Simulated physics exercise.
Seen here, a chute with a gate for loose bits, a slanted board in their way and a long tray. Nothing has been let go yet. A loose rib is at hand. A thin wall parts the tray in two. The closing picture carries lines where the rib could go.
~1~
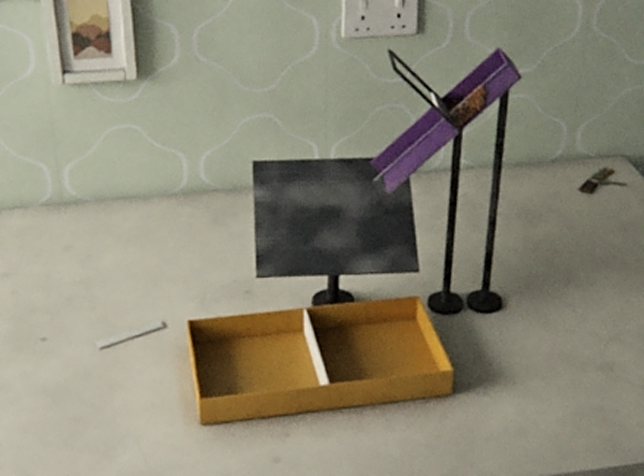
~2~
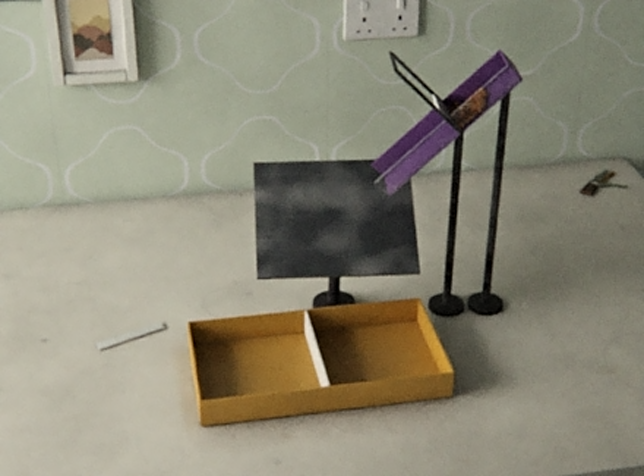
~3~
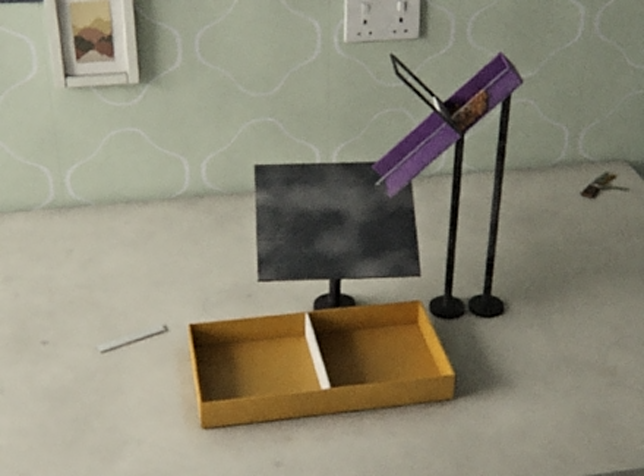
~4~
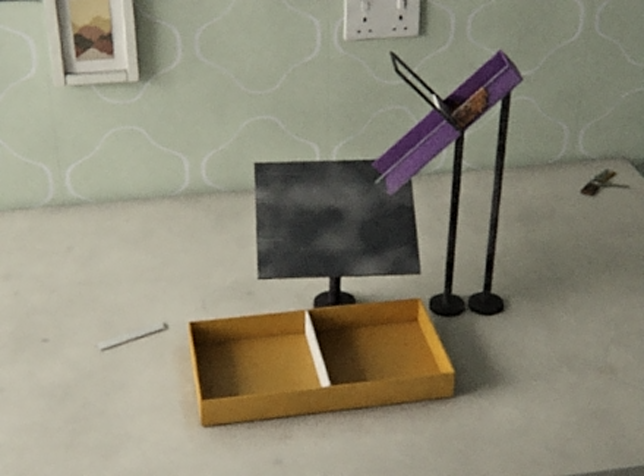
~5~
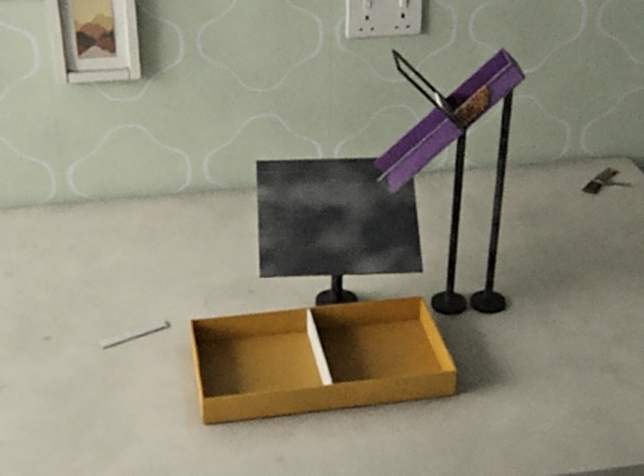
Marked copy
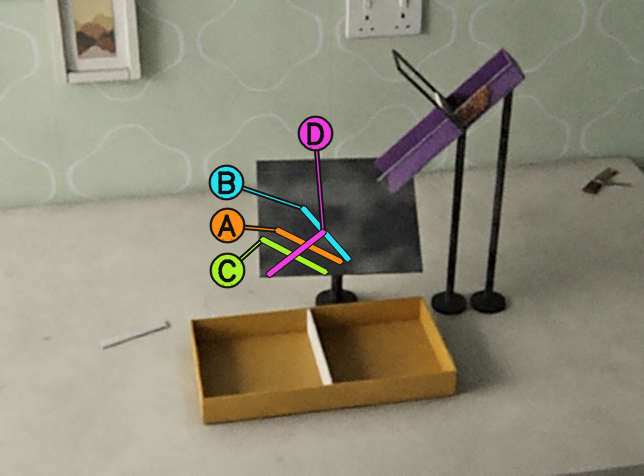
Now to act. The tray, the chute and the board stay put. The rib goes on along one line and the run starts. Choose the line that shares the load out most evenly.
D works best here.
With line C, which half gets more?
The right half.
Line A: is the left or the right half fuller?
The right half.
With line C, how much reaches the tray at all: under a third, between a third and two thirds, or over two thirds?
Line C gives over two thirds.
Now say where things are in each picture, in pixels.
Load behind the gate at (464, 112), cereal balls; lip of the chute at (386, 185), sloping fairly steeply, in the first picture.
Middle of the board at (335, 216), tilted fairly steeply; middle of its low edge at (339, 276); of its high edge at (332, 160), in the second picture.
Front corners of the tray at (201, 403) and (454, 375); front end of its middle wall at (330, 389); gate still shut at (440, 108), in the third picture.
Middle of the load at (466, 114); lip at (388, 186), in the fourth picture.
Middle of the load at (468, 112); lip at (390, 185), in the fifth picture.
On the marked copy, line A from (277, 230) to (340, 261); line B from (303, 208) to (347, 258); line C from (262, 239) to (325, 271); line D from (323, 232) to (269, 274).
Choosing A, of what is caught, a stray few in the left half, nearly all in the right.
Choosing B, of what is caught, a stray few in the left half, nearly all in the right.
Choosing C, of what is caught, a small part in the left half, nearly all in the right.
Choosing D, of what is caught, about two thirds in the left half, about a third in the right.
